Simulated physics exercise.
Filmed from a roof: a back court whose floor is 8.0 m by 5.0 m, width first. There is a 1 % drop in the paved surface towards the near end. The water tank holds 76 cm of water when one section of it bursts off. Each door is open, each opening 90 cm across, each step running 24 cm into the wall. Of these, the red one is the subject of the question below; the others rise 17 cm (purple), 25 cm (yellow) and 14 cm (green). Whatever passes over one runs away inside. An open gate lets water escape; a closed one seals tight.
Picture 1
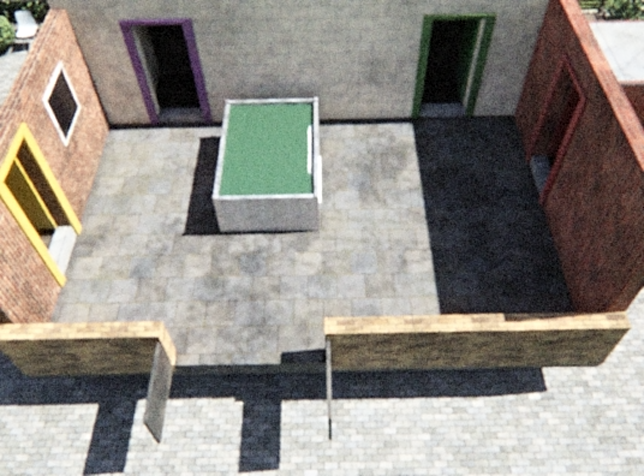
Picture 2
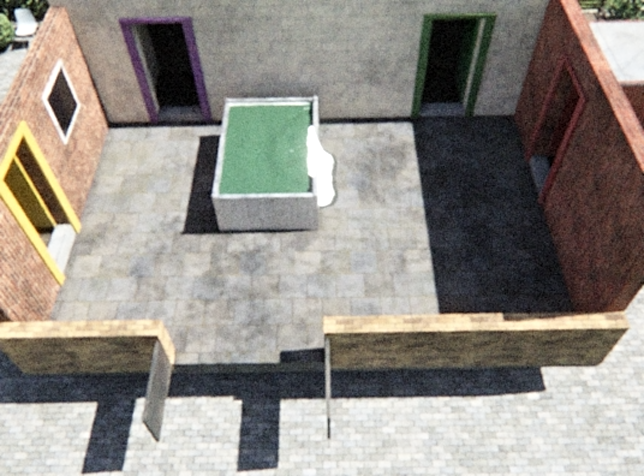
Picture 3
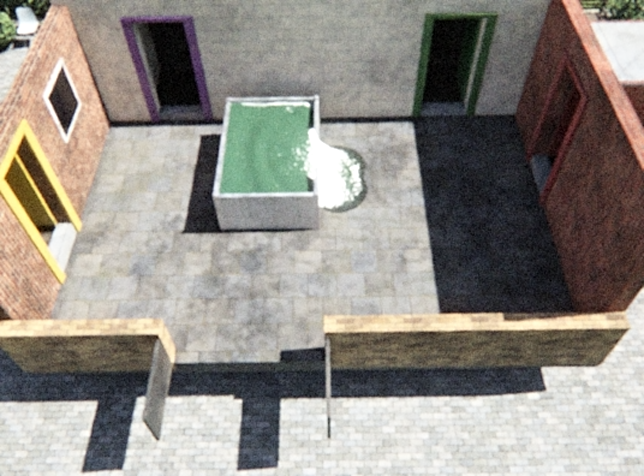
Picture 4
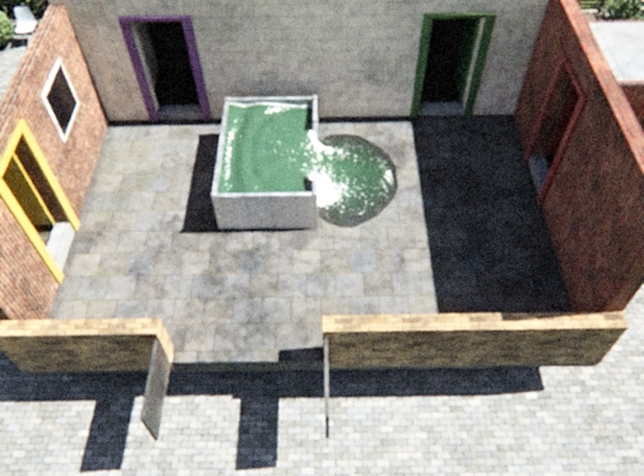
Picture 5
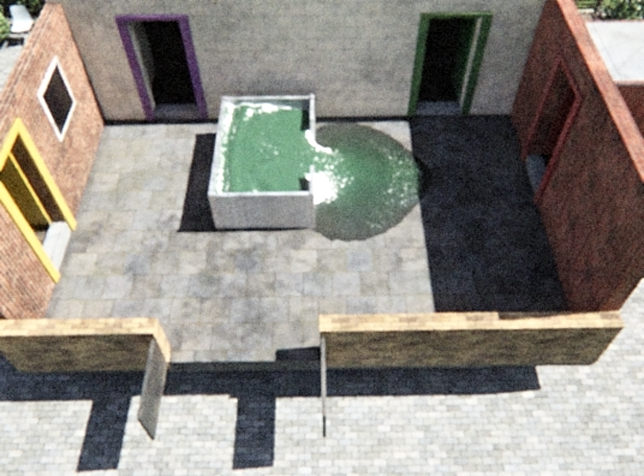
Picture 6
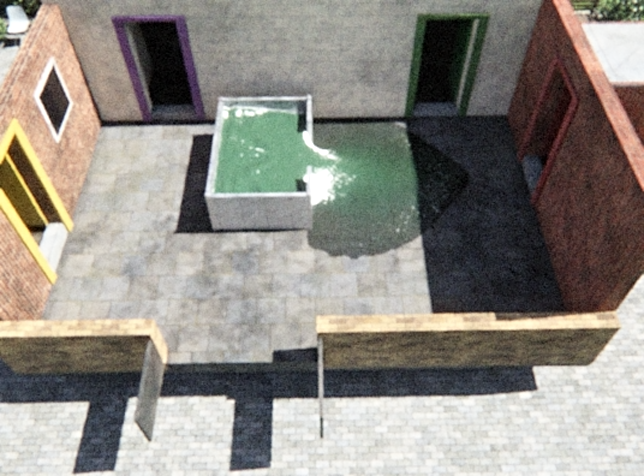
Green water pours from the right side of a raised tank and spreads across the paved courtyard.
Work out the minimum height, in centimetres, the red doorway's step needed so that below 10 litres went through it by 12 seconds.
The minimum is roughly 25 cm.
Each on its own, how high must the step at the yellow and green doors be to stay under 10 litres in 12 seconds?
You'd want about 9.0 centimetres at yellow and about 15 centimetres at green.
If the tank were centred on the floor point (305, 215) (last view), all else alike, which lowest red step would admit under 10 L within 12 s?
Then about 27 centimetres at the least.
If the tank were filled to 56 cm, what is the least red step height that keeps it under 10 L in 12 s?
You'd need a step of close to 17 cm.
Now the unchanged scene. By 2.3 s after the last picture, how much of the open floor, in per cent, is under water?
Approximately 45 %.
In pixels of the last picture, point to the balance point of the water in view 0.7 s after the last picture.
The centre of all the water is around (319, 178).
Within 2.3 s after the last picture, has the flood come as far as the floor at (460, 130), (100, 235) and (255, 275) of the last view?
First wet through, second bone-dry, third bone-dry.
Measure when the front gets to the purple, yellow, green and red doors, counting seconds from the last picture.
Purple 6.5 seconds, yellow 6.5 seconds, green 0.3 seconds, red 0.3 seconds.
Then, 0.7 s after the last picture water covers 35 % of the floor, deepest (40 cm) near (313, 183); 25 cm at the red door, 0 litres in over its 24 cm step.
Then, 2.3 s after the last picture water covers 45 % of the floor, deepest (30 cm) near (568, 331); 24 cm at the red door, 13 litres in over its 24 cm step.
Then, 11.3 s after the last picture water covers 95 % of the floor, deepest (12 cm) near (32, 350); 6 cm at the red door, 15 litres in over its 24 cm step.
At the red door as built, the water peaked near 30 cm, 1.1 s after the last picture.
Run again over the same 12 s with other heights there, 42 litres in over 20.5 cm, 2 litres over 28 cm. The limit of 10 litres is kept from about 25 cm up.
